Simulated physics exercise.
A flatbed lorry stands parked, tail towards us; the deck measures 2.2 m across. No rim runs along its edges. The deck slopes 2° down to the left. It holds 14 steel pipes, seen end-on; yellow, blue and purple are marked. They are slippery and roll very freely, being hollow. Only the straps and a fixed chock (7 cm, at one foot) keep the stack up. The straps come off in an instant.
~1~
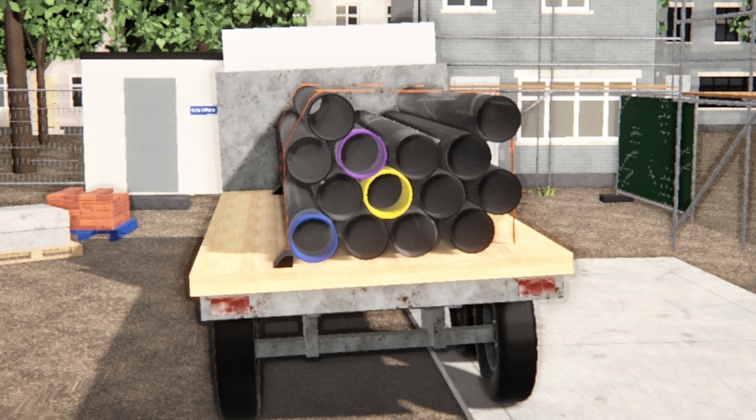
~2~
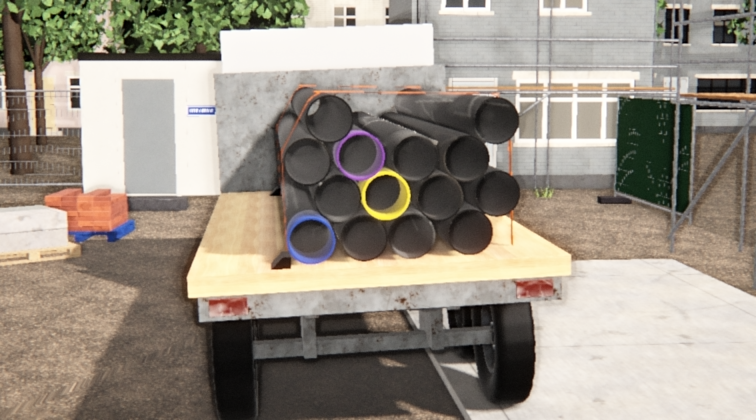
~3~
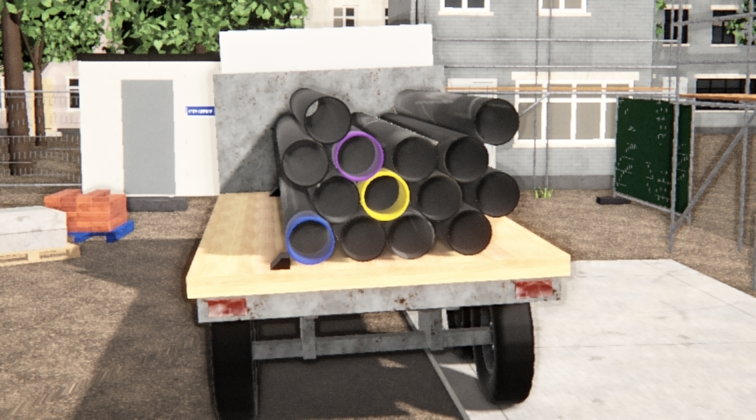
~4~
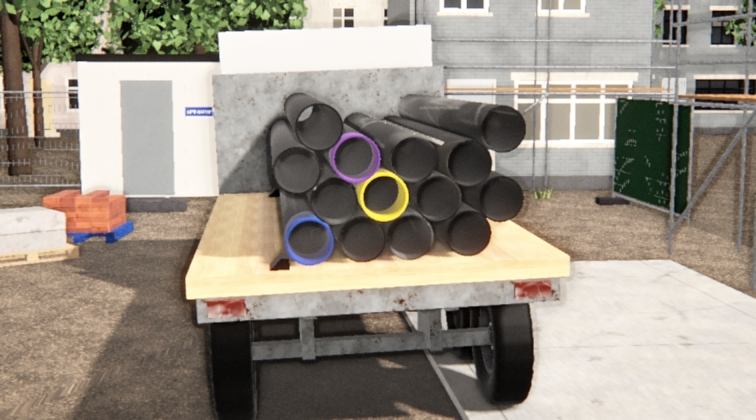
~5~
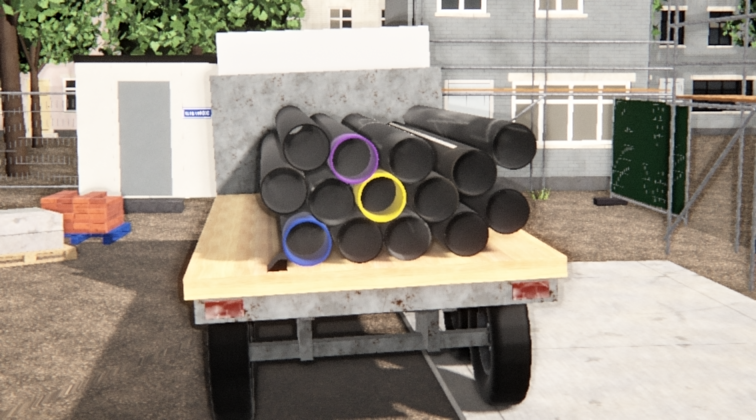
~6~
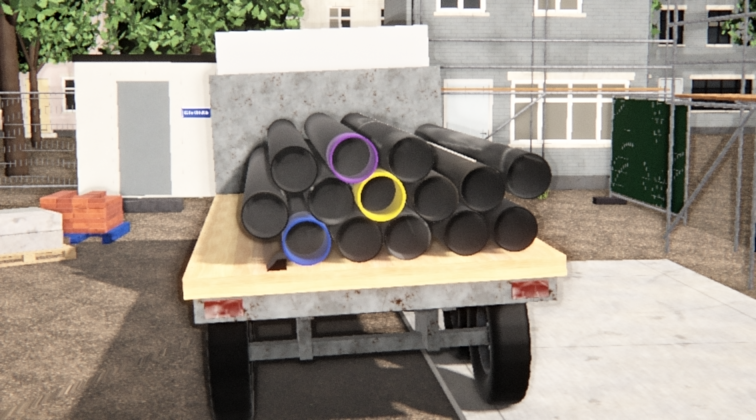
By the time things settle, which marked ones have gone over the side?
The yellow one stays aboard; the blue one stays aboard; the purple one remains on the deck.
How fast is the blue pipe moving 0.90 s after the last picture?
Roughly 0.0 m/s.
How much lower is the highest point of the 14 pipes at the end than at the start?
Some 45 cm lower.
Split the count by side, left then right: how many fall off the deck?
On the left 2, on the right 3.
Then, 0.9 s past the sixth picture, yellow is up on others, 105 cm from the right edge; blue is on the deck, 70 cm from the left edge; purple is up on others, 100 cm from the left edge; 3 off so far.
Then, 2.0 s past the sixth picture, yellow is up on others, 105 cm from the right edge; as before, blue, purple; 5 off so far.
Then, 3.3 s past the sixth picture, yellow is on the deck, 95 cm from the right edge; purple is up on others, 110 cm from the right edge; as before, blue; 5 off so far.
Finally (4.8 s after the last picture), yellow is on the deck, 95 cm from the right edge; blue is on the deck, 70 cm from the left edge; purple is up on others, 110 cm from the right edge; 5 off so far.
